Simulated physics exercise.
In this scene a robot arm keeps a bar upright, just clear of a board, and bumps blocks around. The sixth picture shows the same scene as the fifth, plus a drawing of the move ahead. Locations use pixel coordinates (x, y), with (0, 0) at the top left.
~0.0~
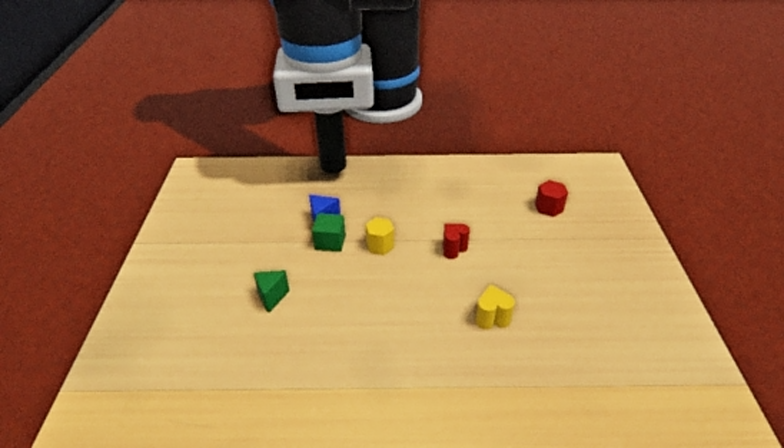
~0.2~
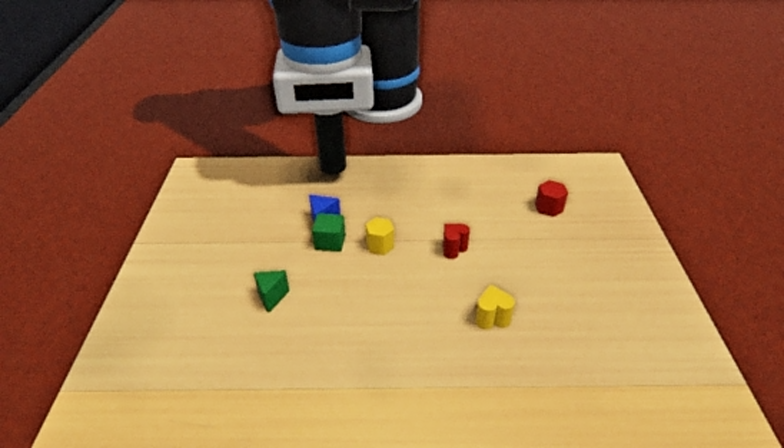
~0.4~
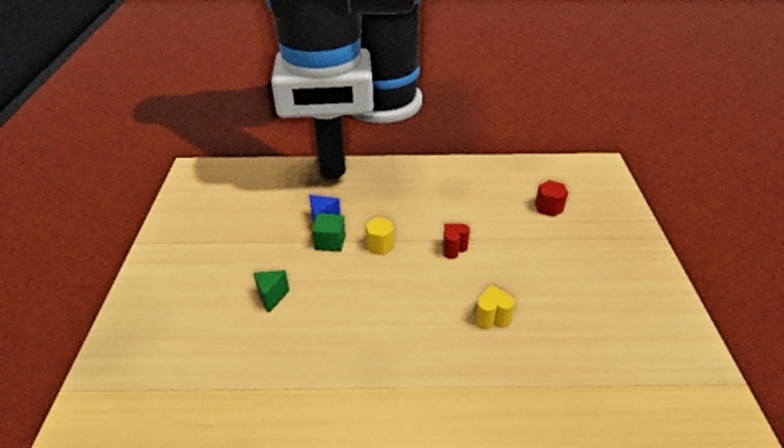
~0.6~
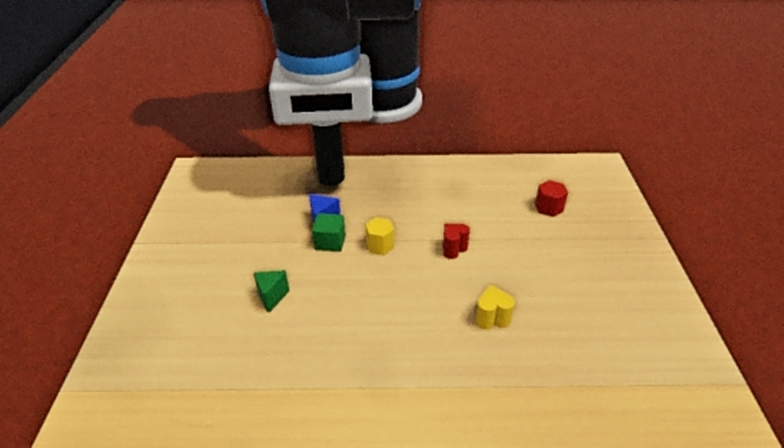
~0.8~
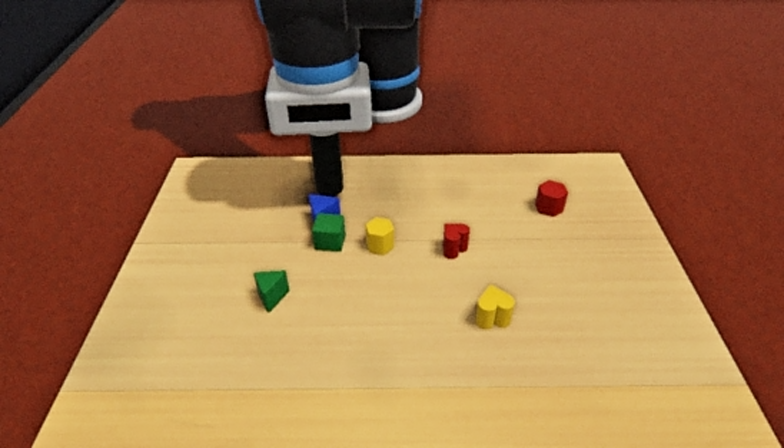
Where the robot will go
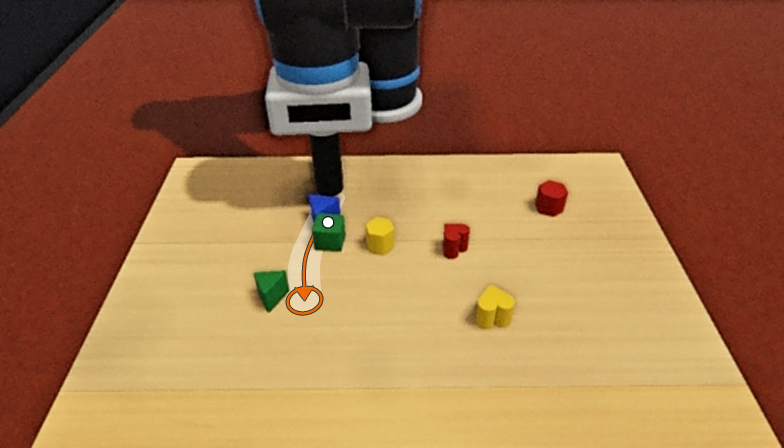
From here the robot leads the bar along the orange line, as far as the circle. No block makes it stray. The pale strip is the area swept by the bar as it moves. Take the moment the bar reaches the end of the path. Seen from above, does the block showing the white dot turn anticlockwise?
Yes, it checks out.
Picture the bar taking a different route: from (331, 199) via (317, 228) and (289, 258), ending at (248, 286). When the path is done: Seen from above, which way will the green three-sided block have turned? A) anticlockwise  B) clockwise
That would be B.
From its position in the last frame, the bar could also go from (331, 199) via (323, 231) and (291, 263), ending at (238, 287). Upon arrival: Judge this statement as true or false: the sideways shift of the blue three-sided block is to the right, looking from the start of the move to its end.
That statement is accurate.
Path on the board, from (331, 199) through (317, 228) and (305, 262) to (305, 300); the dot is on the green four-sided block.
What follows on the original path. One third of the way, bar at (316, 219); blue three-sided block at (304, 225); green four-sided block at (328, 231), turned 55° anticlockwise.
Two thirds of the way, bar at (303, 253); green three-sided block at (264, 281), turned 15° clockwise; blue three-sided block at (291, 262); green four-sided block at (333, 240), turned 90° anticlockwise.
At the end, bar at (303, 291); green three-sided block at (258, 287), turned 70° clockwise; blue three-sided block at (283, 301), turned 25° clockwise; green four-sided block at (334, 240), turned 95° anticlockwise; yellow hexagonal block in place.
